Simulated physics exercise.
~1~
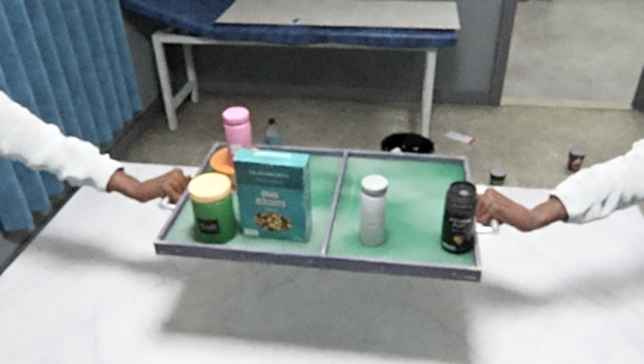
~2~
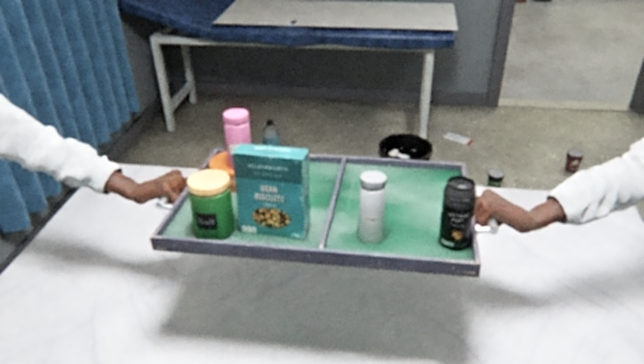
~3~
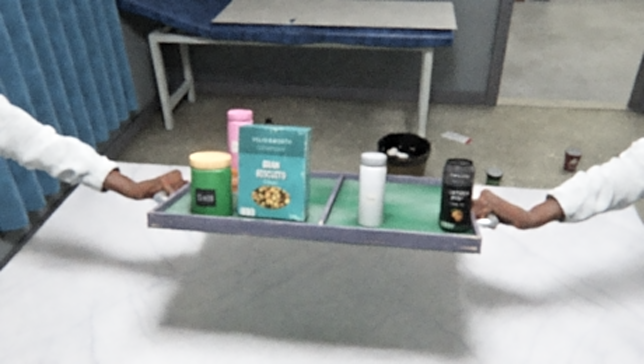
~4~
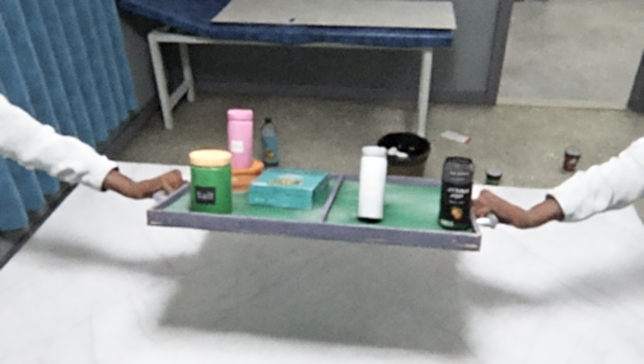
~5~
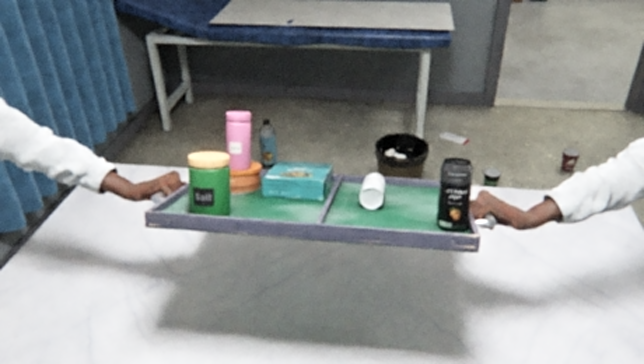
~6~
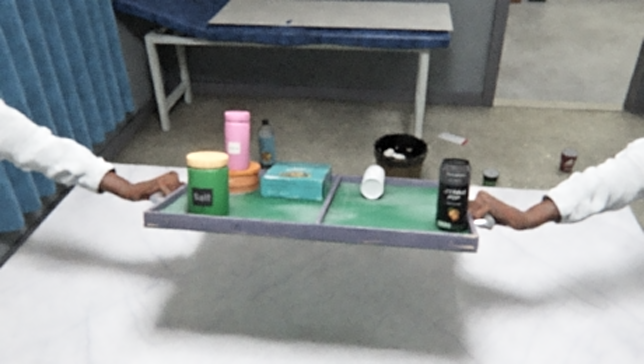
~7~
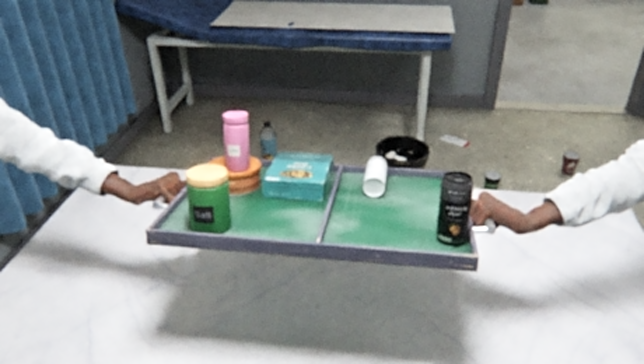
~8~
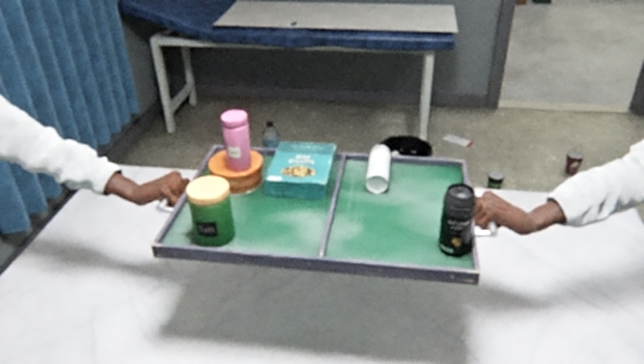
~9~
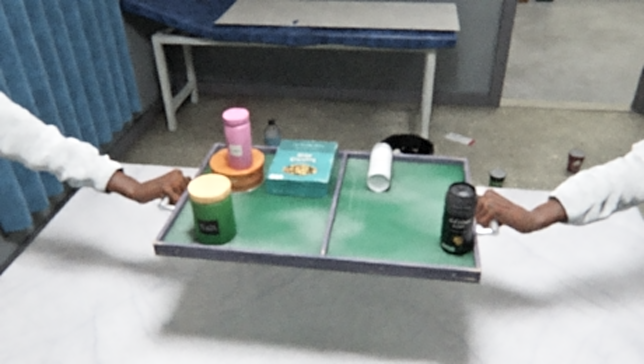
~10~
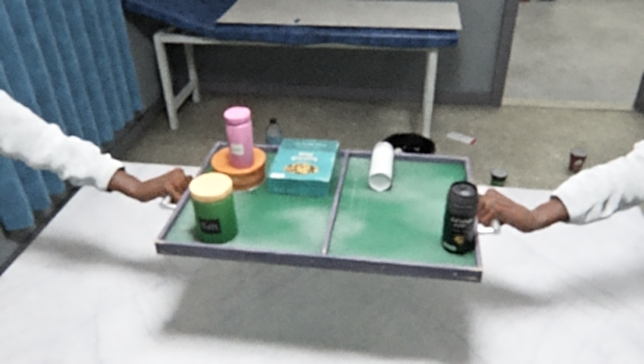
Two hands tilting a tray of containers, toppling a turquoise packet and then a white shaker, before levelling it with both lying flat.
